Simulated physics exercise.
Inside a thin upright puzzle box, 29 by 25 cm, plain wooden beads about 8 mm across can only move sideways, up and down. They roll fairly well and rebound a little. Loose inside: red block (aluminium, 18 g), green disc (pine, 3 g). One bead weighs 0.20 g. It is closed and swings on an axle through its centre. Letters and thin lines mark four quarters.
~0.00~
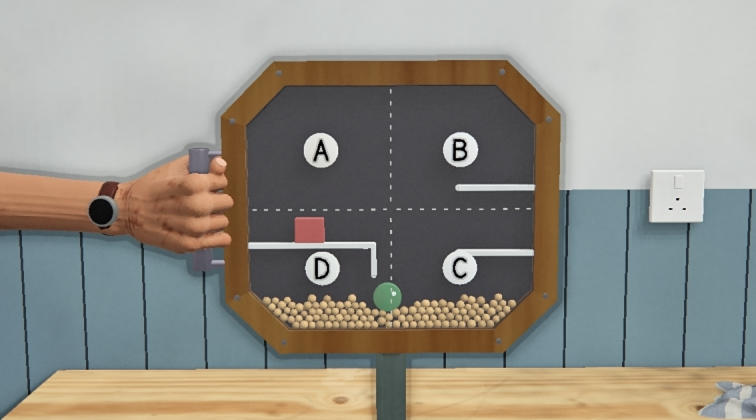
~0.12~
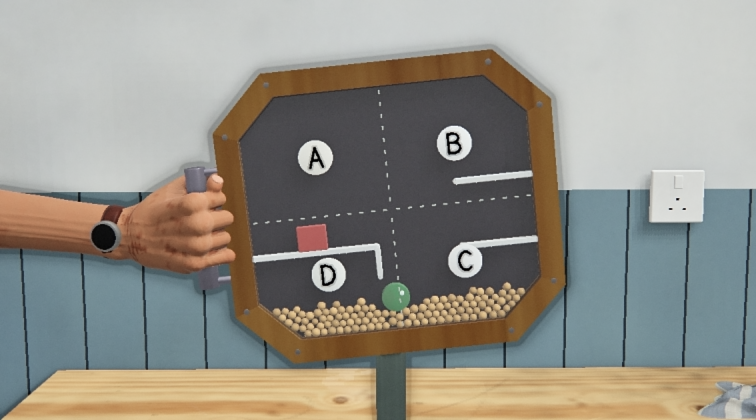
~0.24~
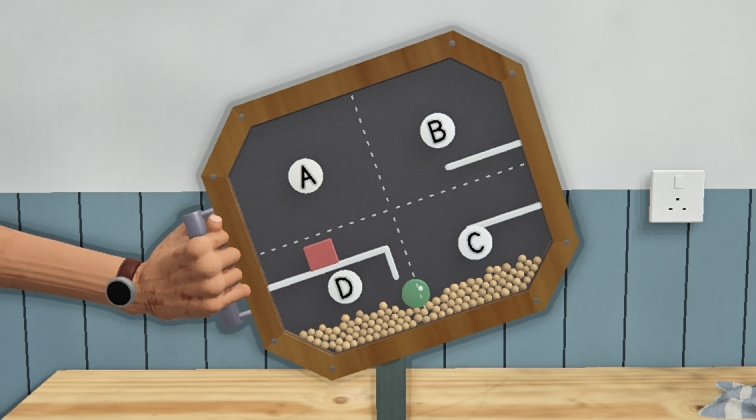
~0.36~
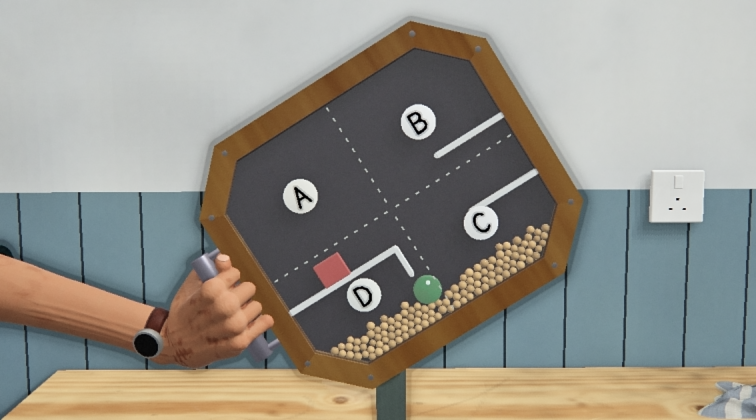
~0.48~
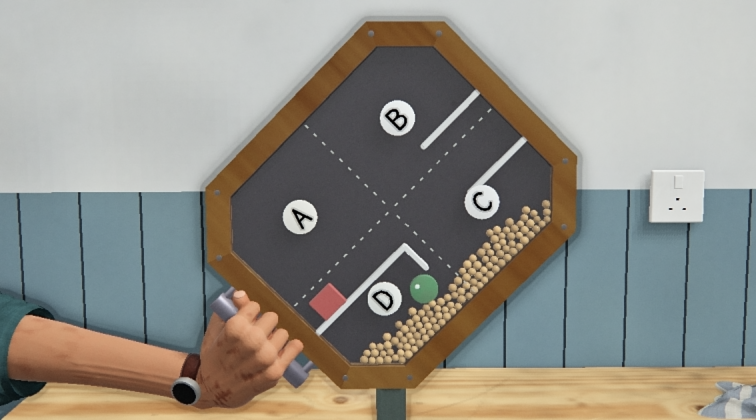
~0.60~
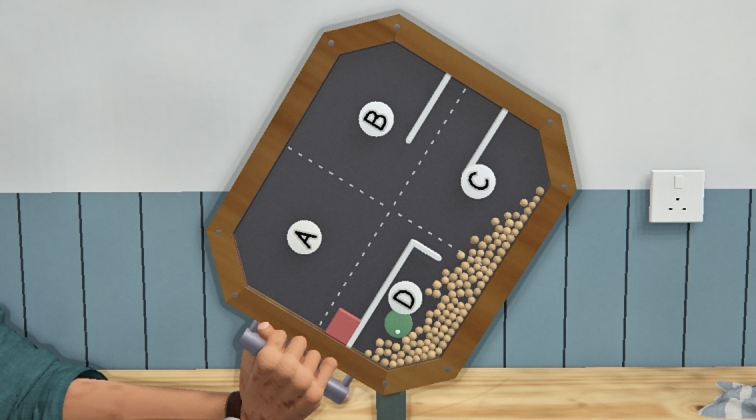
Against a wall with blue panelling, a hand grips the handle of an upright wood-framed box holding beads, a red block and a green disc. The hand pulls downward, turning the box steadily anticlockwise; the beads slant up toward the right, and the block and disc shift down to the lower left.
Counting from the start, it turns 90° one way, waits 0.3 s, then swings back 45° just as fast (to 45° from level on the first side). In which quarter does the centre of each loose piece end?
Red block: D; green disc: D.
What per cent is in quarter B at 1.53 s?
Roughly 0 per cent.
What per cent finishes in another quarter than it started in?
Roughly 50 per cent.
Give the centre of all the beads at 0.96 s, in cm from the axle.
About 9 cm right and 8 cm below.
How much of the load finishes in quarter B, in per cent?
Roughly 0 per cent.
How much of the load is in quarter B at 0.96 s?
About 0 per cent.
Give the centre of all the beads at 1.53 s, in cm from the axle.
Some 5 cm right and 11 cm below.
After 0.96 s, it stands 90° anticlockwise; the beads' middle is 9 cm right of and 8 cm below the centre; C 10 %, D 90 %; red block in D; green disc in D.
After 1.53 s, it stands 68° anticlockwise; the beads' middle is 5 cm right of and 11 cm below the centre; D 100 %; red block in D; green disc in D.
After 1.81 s, it stands 45° anticlockwise; the beads' middle is in line with and 12 cm below the centre; D 100 %; red block in D; green disc in D.
All still by 2.3 s, it stands 45° anticlockwise; A 0 %, B 0 %, C 0 %, D 100 %; red block in D; green disc in D.
